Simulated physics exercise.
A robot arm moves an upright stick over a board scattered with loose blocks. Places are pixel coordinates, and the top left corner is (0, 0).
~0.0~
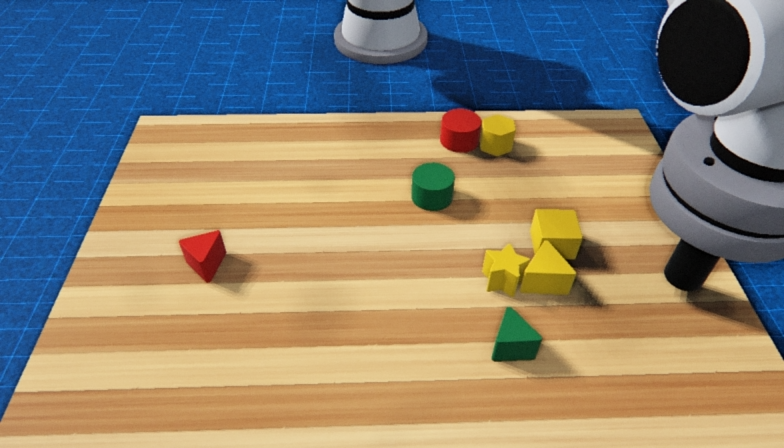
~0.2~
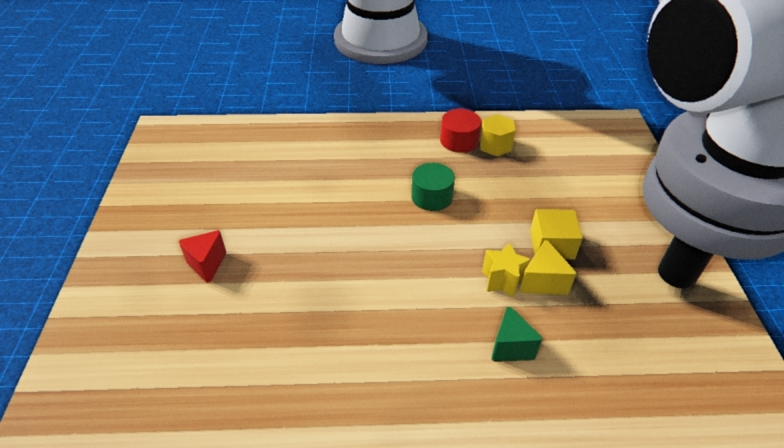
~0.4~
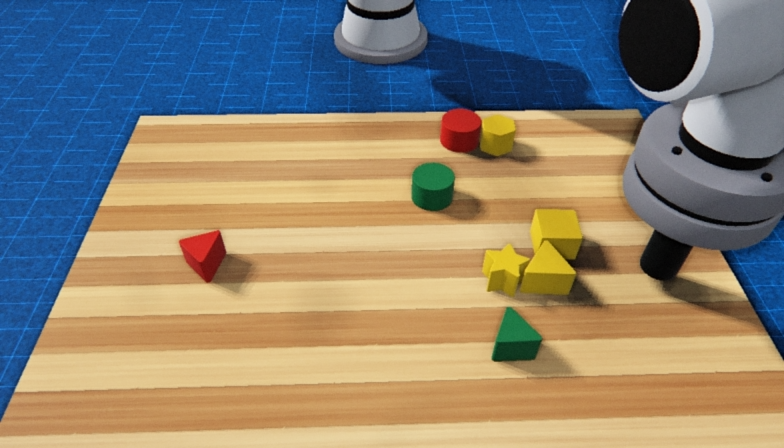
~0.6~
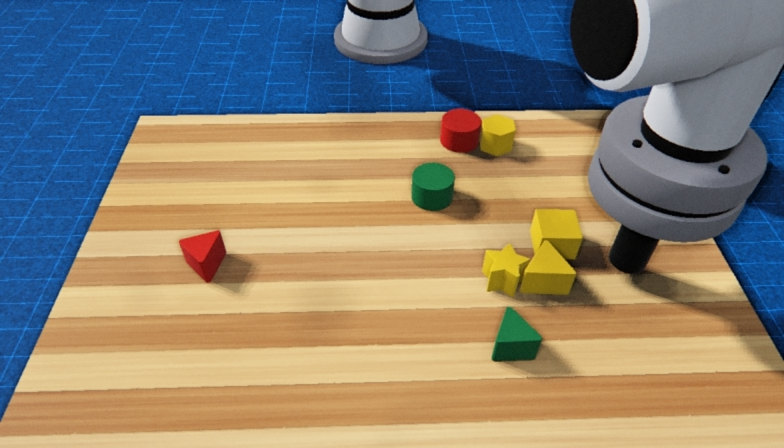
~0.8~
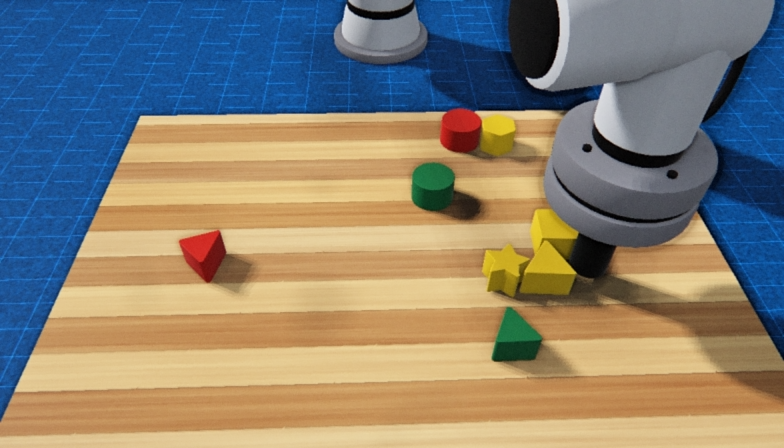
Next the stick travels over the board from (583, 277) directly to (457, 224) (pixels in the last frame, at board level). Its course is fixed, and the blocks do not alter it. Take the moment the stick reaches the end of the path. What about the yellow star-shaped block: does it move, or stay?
It is carried off its spot.
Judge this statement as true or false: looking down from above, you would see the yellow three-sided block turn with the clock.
That is false.
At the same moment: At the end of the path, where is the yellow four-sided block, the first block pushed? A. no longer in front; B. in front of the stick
The answer is A.
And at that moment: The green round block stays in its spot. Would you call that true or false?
My answer: True.
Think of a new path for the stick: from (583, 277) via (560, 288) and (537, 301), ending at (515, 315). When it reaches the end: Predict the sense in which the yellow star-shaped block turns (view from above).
Rotation: Clockwise.
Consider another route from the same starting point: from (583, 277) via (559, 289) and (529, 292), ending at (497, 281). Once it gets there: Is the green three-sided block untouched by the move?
Yes.
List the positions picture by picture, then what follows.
In the first frame, stick tip (682, 279); block tops, green round block (434, 176); yellow star-shaped block (507, 260); yellow three-sided block (549, 261); yellow four-sided block (559, 223).
In the second frame, stick (676, 276); blocks unchanged.
In the third frame, stick (657, 268); blocks unchanged.
In the fourth frame, stick (627, 262); blocks unchanged.
In the fifth frame, stick (587, 266); green round block (434, 176); yellow star-shaped block (507, 260); yellow three-sided block (549, 261); yellow four-sided block (559, 223).
On the path given first. One third of the way, stick (541, 247); yellow star-shaped block (494, 261); yellow three-sided block (531, 259), turned 40° anticlockwise; yellow four-sided block (542, 209), turned 25° clockwise.
Two thirds of the way, stick (497, 229); yellow star-shaped block (494, 261); yellow three-sided block (531, 259), turned 40° anticlockwise; yellow four-sided block (540, 207), turned 30° clockwise.
At the end, stick (458, 213); green round block in place; yellow star-shaped block (494, 261); yellow three-sided block (531, 259), turned 40° anticlockwise; yellow four-sided block (540, 207), turned 30° clockwise.
